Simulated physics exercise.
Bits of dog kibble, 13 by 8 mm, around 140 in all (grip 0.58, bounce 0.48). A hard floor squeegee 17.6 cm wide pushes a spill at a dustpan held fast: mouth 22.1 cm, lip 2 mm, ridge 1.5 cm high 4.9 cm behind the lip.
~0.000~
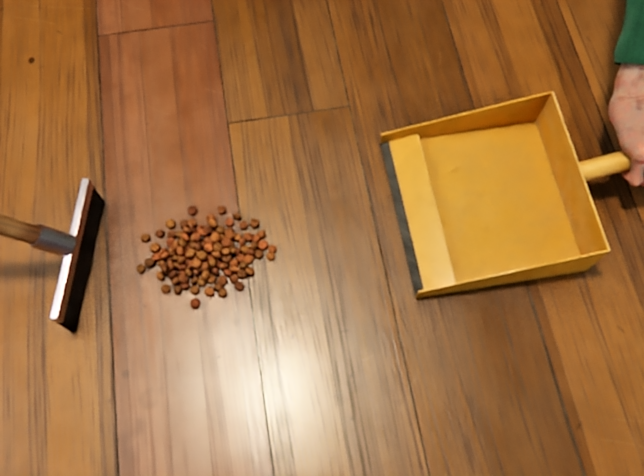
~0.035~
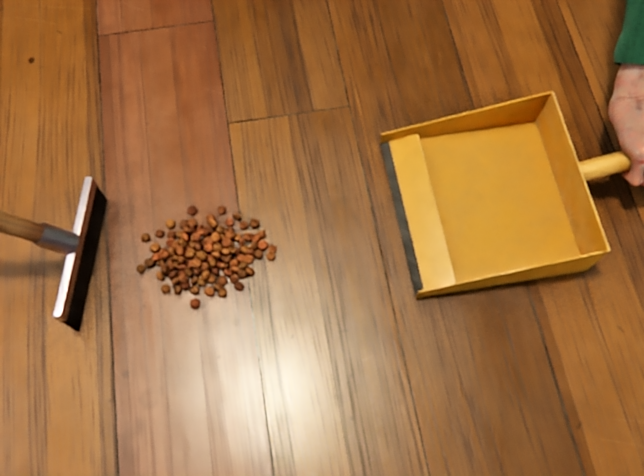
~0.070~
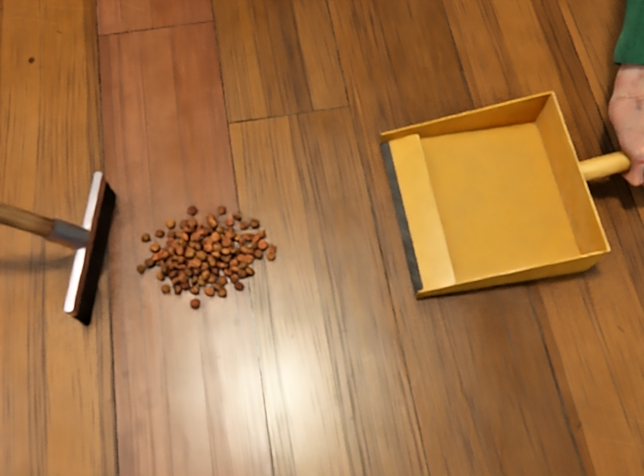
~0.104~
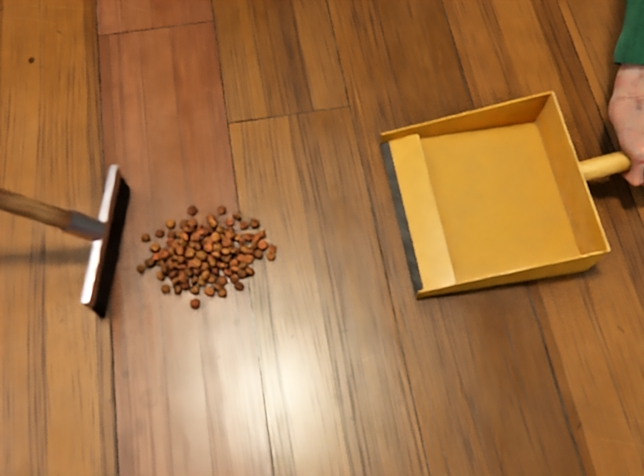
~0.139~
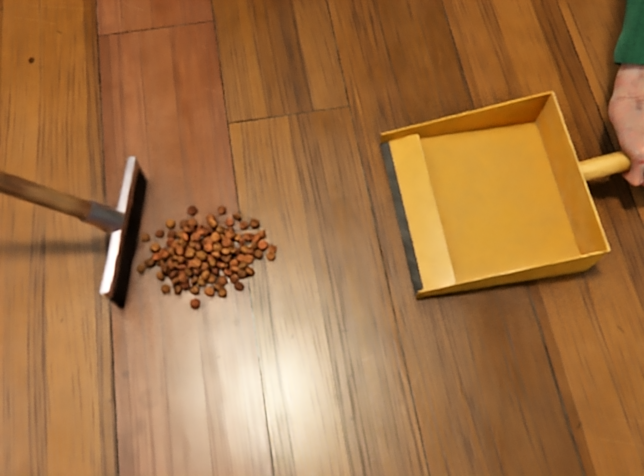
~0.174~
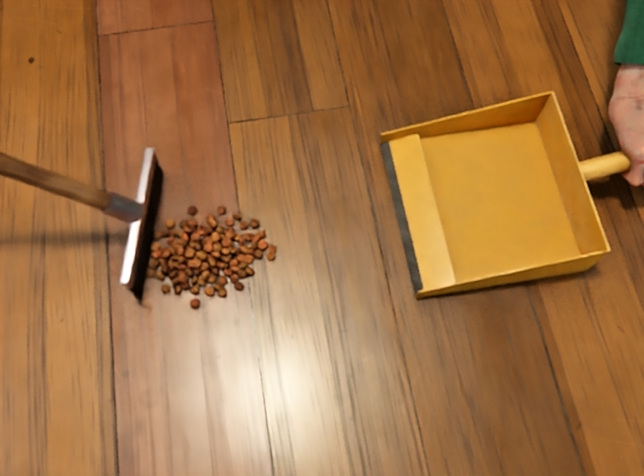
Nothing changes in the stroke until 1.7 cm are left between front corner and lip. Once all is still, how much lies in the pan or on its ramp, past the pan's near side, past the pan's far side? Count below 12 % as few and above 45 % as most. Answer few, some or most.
Pan: Few, near side: Few, far side: Few.
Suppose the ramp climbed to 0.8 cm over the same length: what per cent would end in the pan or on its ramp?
Then about 0 per cent.
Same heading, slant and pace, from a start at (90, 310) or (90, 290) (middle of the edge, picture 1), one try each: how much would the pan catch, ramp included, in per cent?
Some 5 and 5 per cent.
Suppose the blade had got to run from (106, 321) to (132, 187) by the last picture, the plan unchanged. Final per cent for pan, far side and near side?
Pan 25, far 0, near 20.
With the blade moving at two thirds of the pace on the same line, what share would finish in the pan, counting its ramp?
In that case some 0 per cent.
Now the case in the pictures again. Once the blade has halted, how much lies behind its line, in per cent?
Some 65 per cent.
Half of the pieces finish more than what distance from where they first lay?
Some 10 cm.
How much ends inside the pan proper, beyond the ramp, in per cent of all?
Roughly 0 per cent.
After 0.39 s, middle of the blade 18 cm from the lip; 0 % over the lip, far side 0 %, near side 0 %.
After 0.54 s, middle of the blade 8 cm from the lip; 0 % over the lip, far side 0 %, near side 0 %.
After 0.81 s, middle of the blade 4 cm from the lip; 0 % over the lip, far side 5 %, near side 0 %.
By 1.2 s all is still; pan 0 %, near side 0 %, far side 5 %, in front of the lip or behind the blade 95 %.
